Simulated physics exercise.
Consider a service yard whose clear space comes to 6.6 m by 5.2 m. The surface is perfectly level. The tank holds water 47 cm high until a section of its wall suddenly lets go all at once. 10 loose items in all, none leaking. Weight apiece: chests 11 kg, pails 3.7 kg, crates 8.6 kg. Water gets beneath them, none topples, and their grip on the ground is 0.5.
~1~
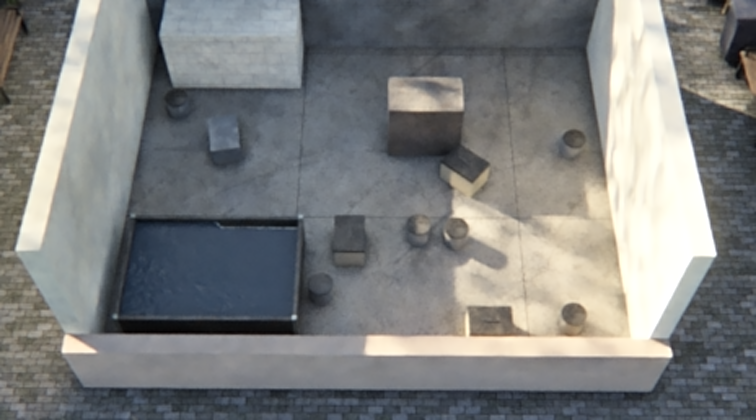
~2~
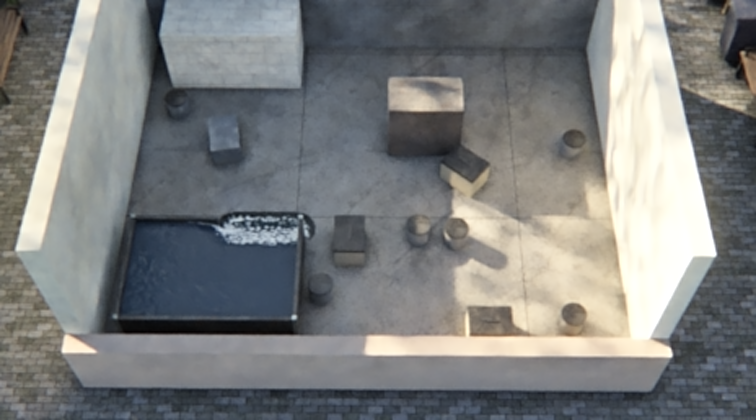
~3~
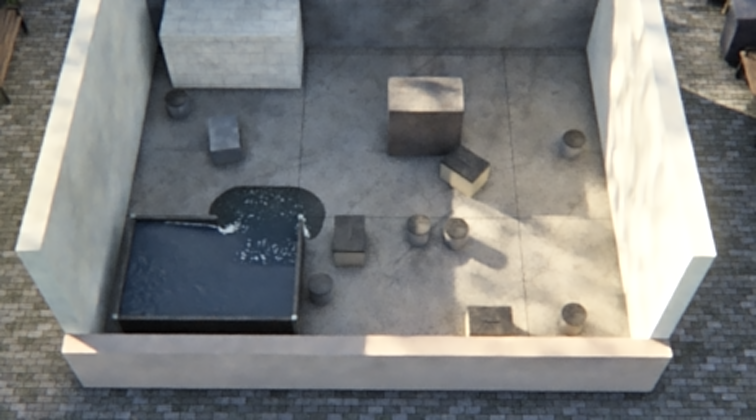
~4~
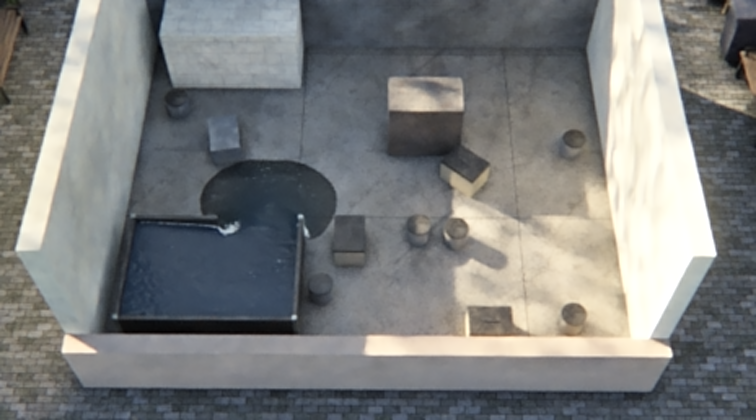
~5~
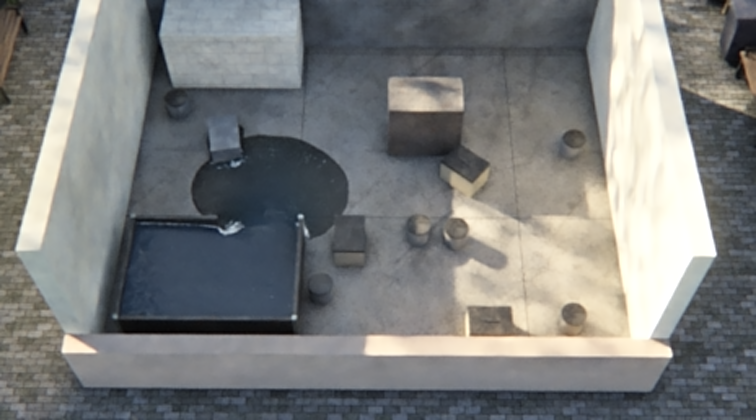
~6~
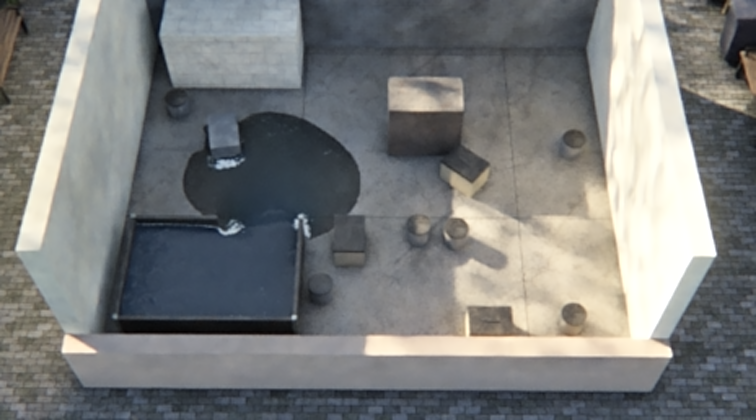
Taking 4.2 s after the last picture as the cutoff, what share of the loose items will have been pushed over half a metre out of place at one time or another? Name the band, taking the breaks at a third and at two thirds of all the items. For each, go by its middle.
Short of a third.
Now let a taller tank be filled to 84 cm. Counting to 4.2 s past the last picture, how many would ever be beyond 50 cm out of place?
Then it comes to 4.
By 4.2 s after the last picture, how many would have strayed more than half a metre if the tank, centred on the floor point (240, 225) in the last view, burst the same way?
Count: 2.
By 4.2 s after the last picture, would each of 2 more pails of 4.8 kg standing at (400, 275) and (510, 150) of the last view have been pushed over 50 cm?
First stays inside, then stays inside.
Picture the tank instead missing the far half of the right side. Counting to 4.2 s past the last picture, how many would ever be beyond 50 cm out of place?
Result: 7.
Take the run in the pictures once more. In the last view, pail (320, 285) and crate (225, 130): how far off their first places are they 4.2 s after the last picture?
Distances: 0 cm; 120 cm.
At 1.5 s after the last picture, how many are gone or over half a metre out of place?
The number I get is 1.
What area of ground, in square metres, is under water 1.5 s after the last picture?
The covered patch comes to about 14 m2.
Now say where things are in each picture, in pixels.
The first frame shows a crate at (224, 132), on the bottom; a chest at (491, 320), on the bottom; 3.1 m2 under water; 0 of 10 have shifted.
The second frame shows a crate at (224, 132), on the bottom; a chest at (491, 320) rests on the ground; water covers 3.6 m2; 0 of 10 have shifted.
The third frame shows a crate at (224, 132) rests on the ground; a chest at (491, 320) rests on the ground; 4.2 m2 under water; 0 of 10 have shifted.
The fourth frame shows a crate at (224, 132), on the bottom; a chest at (491, 320) rests on the ground; water covers 5.0 m2; 0 of 10 have shifted.
The fifth frame shows a crate at (224, 132) rests on the ground; a chest at (491, 320), on the bottom; water covers 5.9 m2; 0 of 10 have shifted.
The sixth frame shows a crate at (223, 130), on the bottom, 4 cm from its start; a chest at (491, 320), on the bottom; 6.8 m2 under water; 0 of 10 have shifted.
Then, 0.4 s after the last picture 0 of 10 are over 50 cm from their spots; 0 afloat.
Then, 1.5 s after the last picture 1 of 10 are over 50 cm from their spots; 2 afloat.
Then, 2.8 s after the last picture 1 of 10 are over 50 cm from their spots; 2 afloat.
Then, 4.2 s after the last picture 2 of 10 are over 50 cm from their spots, and 2 have been at some point; 1 afloat.
